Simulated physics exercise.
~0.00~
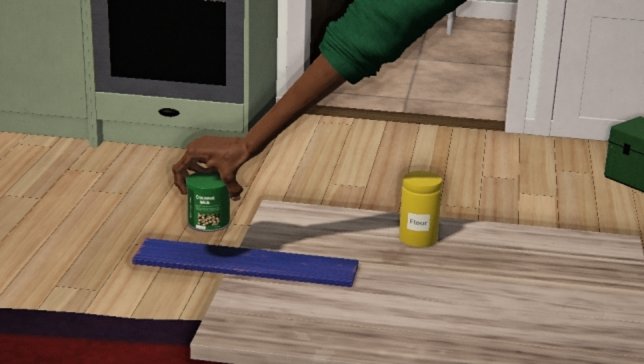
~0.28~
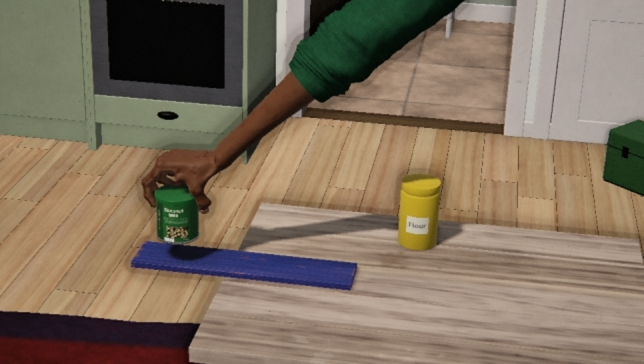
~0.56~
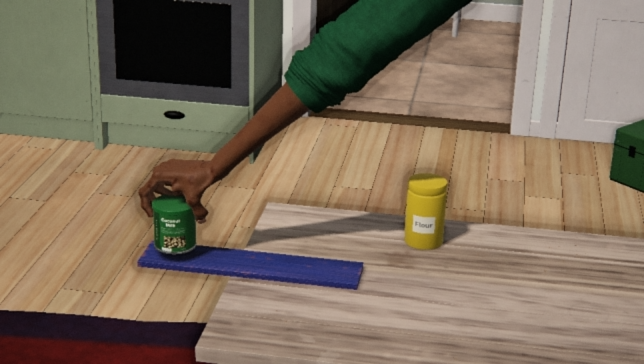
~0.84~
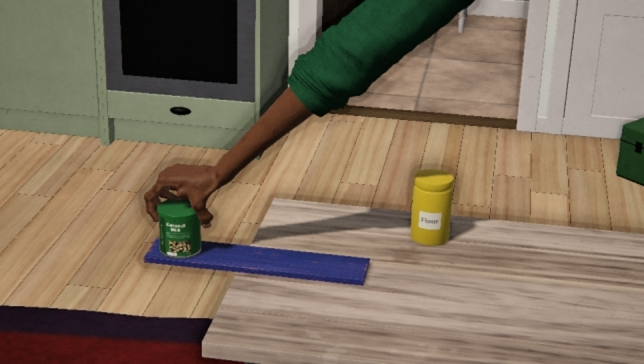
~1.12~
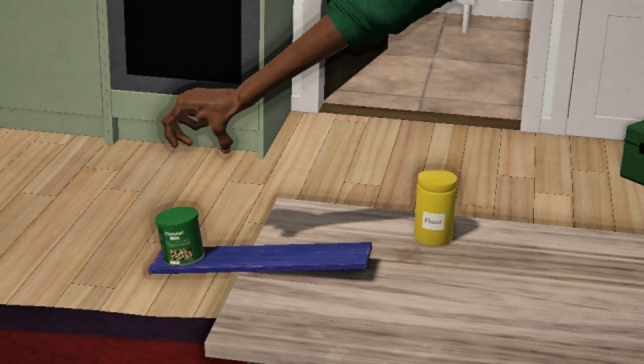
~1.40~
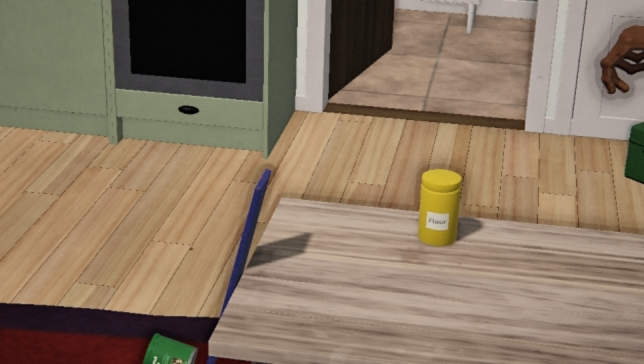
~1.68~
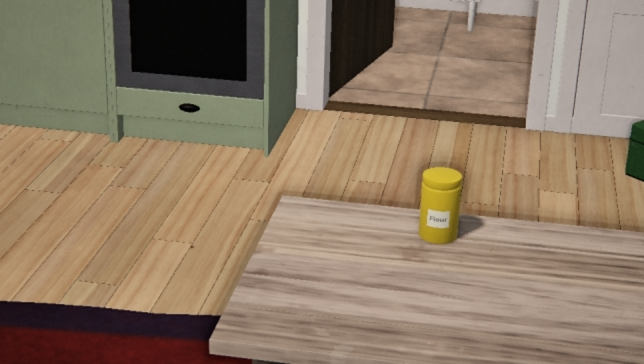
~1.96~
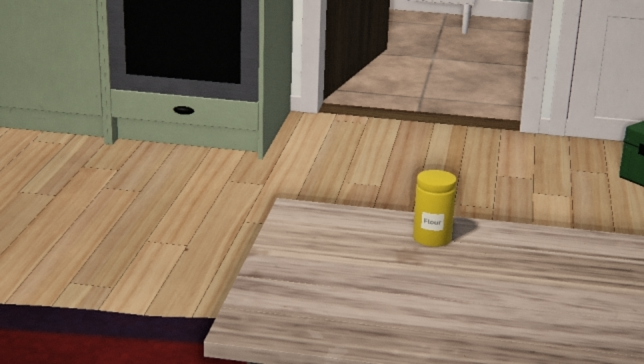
A hand sets a green tin on an overhanging blue plank, and both topple off.
